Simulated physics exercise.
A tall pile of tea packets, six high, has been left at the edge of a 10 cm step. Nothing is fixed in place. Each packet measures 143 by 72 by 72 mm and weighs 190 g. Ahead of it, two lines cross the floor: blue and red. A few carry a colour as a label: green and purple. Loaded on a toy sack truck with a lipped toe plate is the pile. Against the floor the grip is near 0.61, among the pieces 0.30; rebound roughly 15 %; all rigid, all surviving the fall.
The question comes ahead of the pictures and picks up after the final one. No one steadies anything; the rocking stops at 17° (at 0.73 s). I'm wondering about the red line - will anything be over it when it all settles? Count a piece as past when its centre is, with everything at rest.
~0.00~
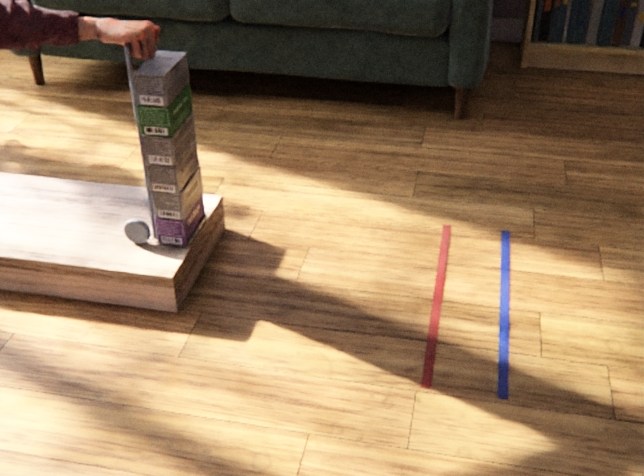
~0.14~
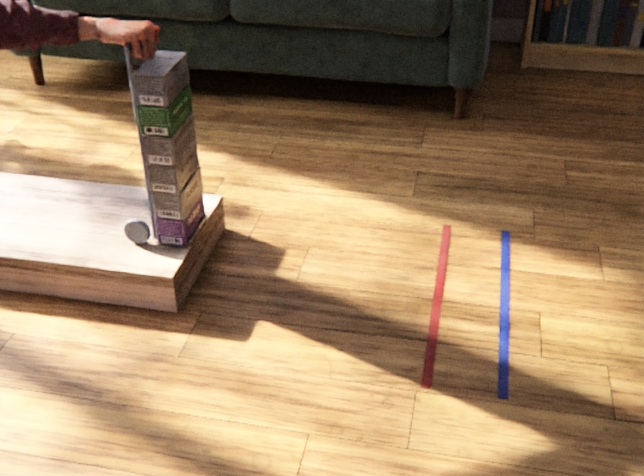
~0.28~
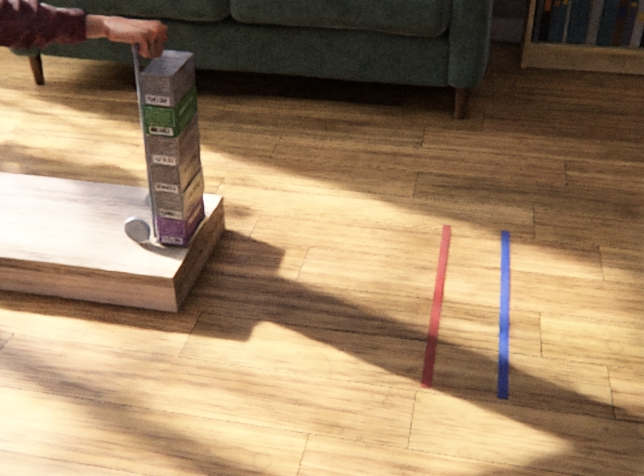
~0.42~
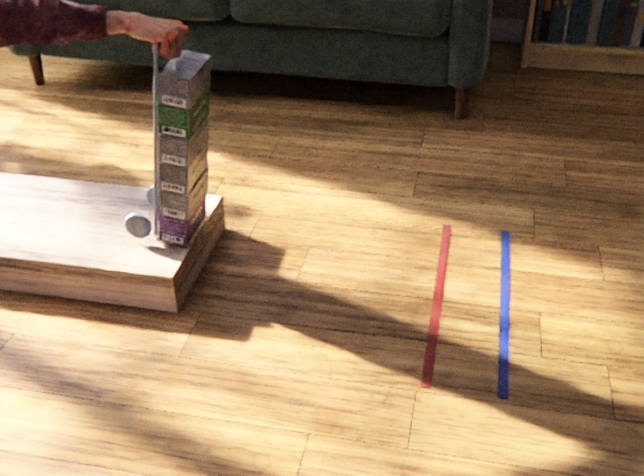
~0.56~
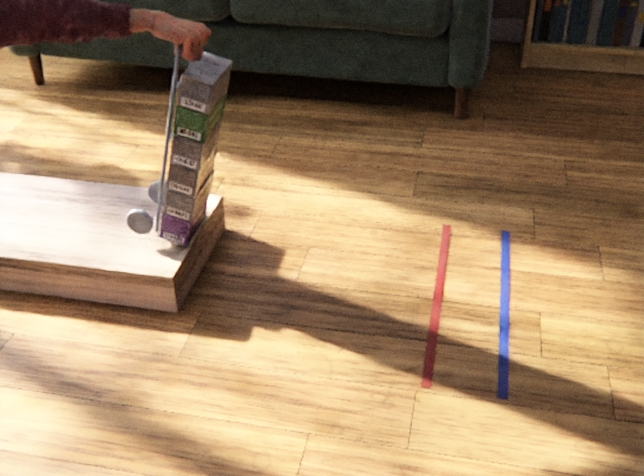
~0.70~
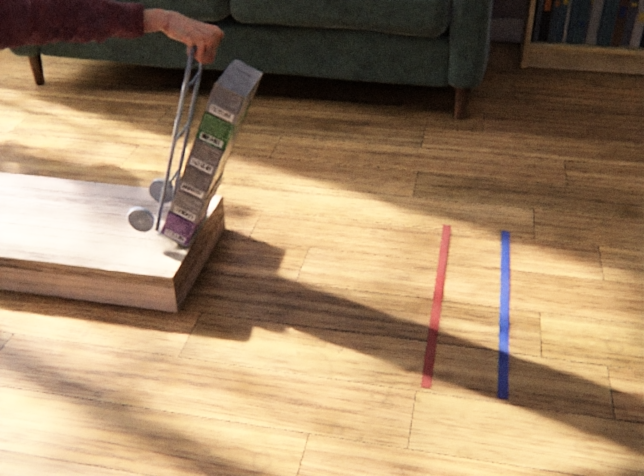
I expect nothing will be over it.
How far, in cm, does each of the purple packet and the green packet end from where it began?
The purple one ends 12 cm from its start and the green one 60 cm.
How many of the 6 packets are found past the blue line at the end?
The count is 0.
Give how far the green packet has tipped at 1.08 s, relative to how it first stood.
Some 100°.
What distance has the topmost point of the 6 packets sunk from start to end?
Some 40 cm lower.
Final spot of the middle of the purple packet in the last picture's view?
End point in last frame: Roughly (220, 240).
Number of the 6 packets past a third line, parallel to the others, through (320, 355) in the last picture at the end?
I count 2 of them.
After 0.80 s, none of the 6 packets past the red line, 6 disturbed; green packet 36° from how it stood, 39 mm lower; purple packet 36° from how it stood.
After 0.92 s, none of the 6 packets past the red line, 6 disturbed; purple packet 59° from how it stood; green packet 58° from how it stood, 14 cm lower.
After 1.08 s, none of the 6 packets past the red line, 6 disturbed; purple packet on its side; green packet on its side.
In the end (1.8 s), none of the 6 packets past the red line, 6 disturbed; purple packet upside down; green packet on its side. The farthest middle lies 9 cm short of that line. From the last view, middles, purple packet near (219, 241), green packet near (365, 274).
